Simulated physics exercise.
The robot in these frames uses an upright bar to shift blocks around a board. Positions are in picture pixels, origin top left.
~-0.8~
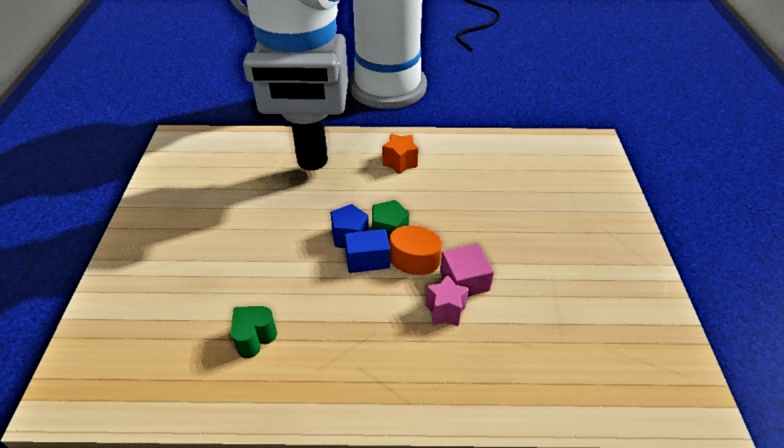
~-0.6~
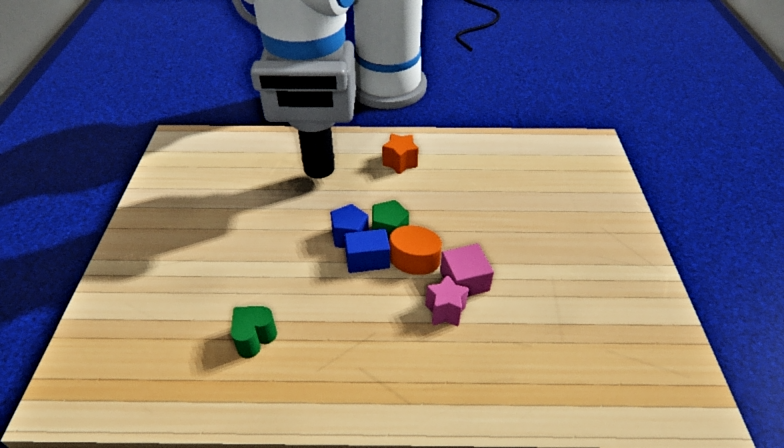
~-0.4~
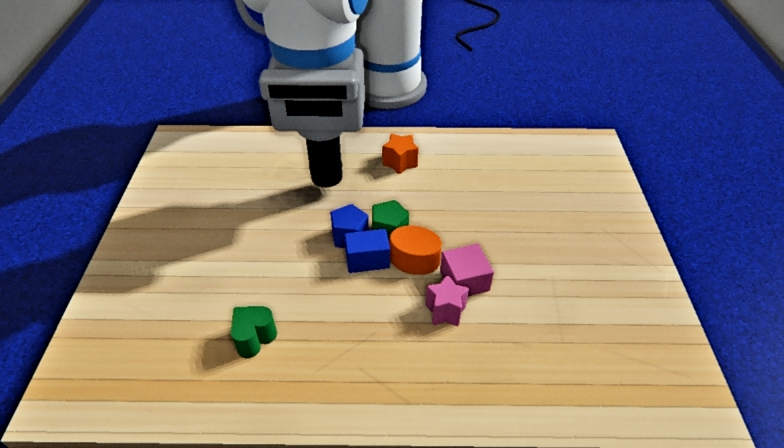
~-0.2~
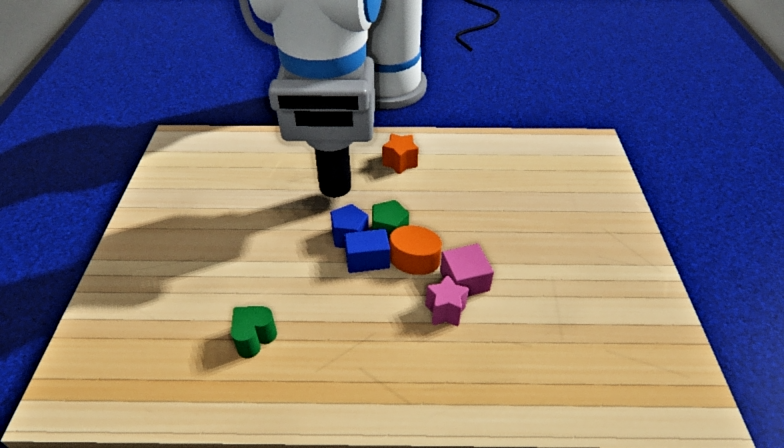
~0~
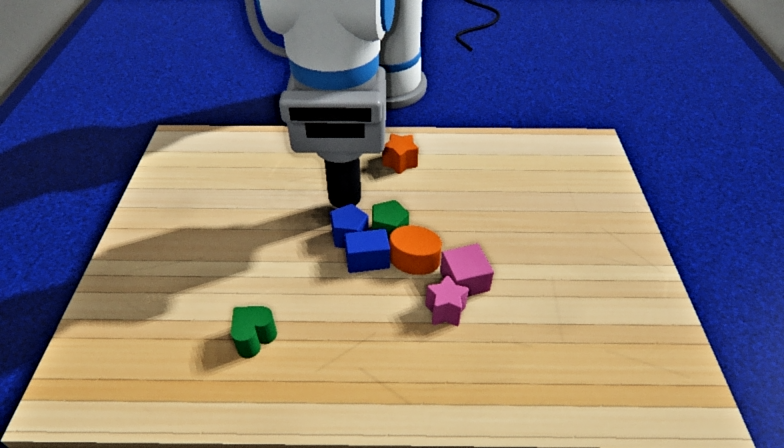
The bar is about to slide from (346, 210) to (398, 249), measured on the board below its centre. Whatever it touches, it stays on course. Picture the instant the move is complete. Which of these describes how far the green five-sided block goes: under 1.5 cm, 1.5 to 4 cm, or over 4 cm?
If I had to pick, the green five-sided block travels beyond 4 cm here.
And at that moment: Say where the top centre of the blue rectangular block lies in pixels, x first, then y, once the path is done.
It is at (366, 265).
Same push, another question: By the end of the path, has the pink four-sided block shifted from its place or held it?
It's moved.
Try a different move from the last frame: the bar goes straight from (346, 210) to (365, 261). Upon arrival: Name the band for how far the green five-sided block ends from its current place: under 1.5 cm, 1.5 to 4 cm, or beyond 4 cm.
Short, under 1.5 cm.
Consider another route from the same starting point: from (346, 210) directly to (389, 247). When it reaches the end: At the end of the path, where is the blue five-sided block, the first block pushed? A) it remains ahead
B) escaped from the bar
That would be B.
On the path given first. Halfway along, bar at (372, 218); blue five-sided block at (356, 232), turned 50° clockwise; blue rectangular block at (368, 254); green five-sided block at (405, 217), turned 30° clockwise; orange oval block at (420, 245); pink four-sided block at (471, 263).
At the end, bar at (399, 238); blue five-sided block at (360, 238), turned 70° clockwise; blue rectangular block at (366, 265); green five-sided block at (434, 227); orange oval block at (433, 257), turned 25° clockwise; pink four-sided block at (480, 272), turned 35° anticlockwise.
